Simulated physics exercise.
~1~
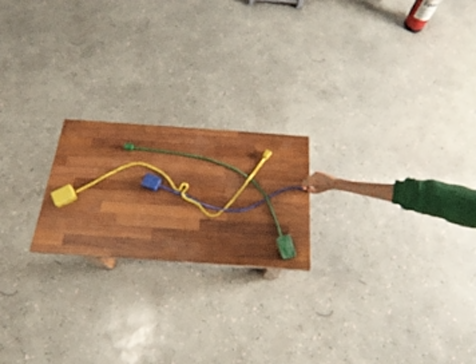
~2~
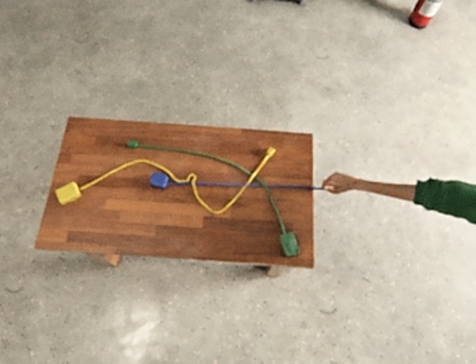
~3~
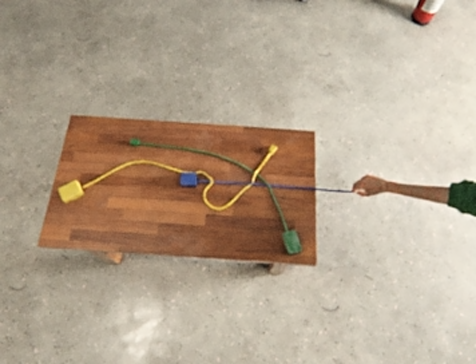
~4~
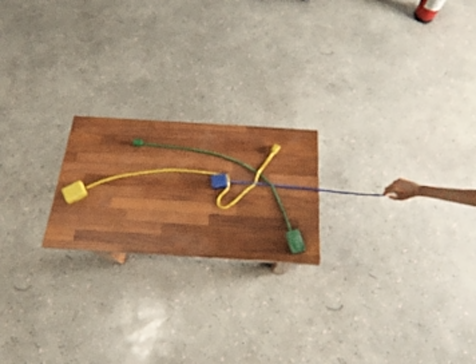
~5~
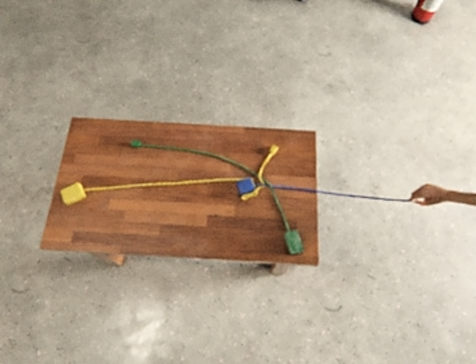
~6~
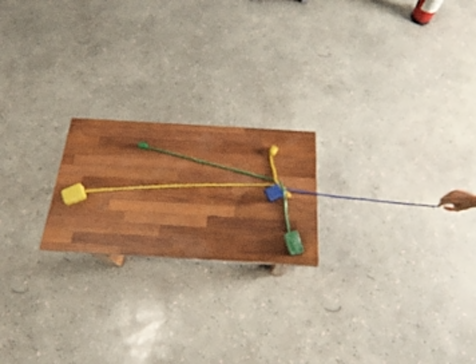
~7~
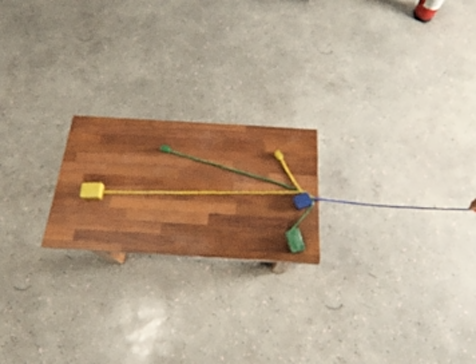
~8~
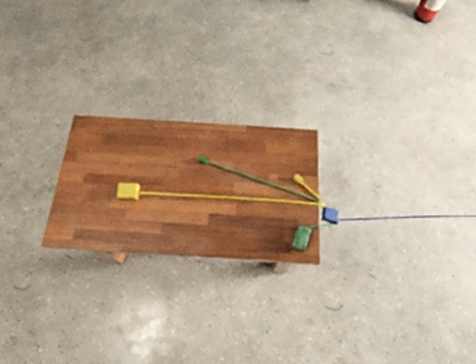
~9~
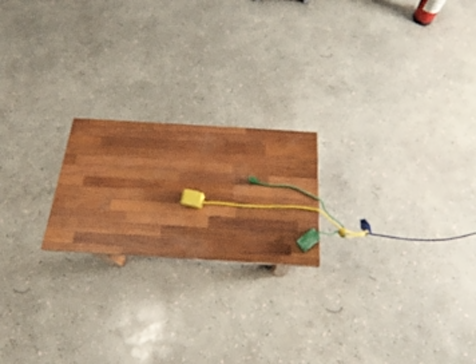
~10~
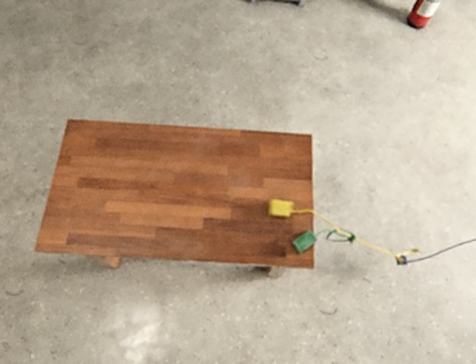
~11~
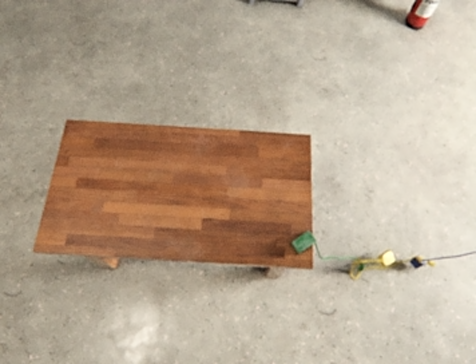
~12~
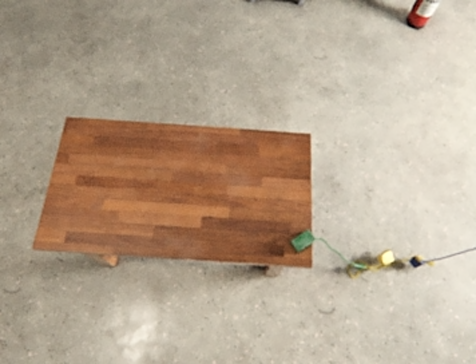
On a wooden table standing on a concrete floor, yellow, green and blue leads with block chargers lie crossed over one another. A hand in a green sleeve pulls the blue lead to the right, and its charger slides under way across the top, catching the yellow lead and drawing it straight. The green lead's thin end is dragged along too, then the yellow charger follows as the blue one goes off the right edge. The tangled leads trail after it, and the yellow charger drops over the edge as well. Finally, only the green charger remains on the table, at the near right corner.
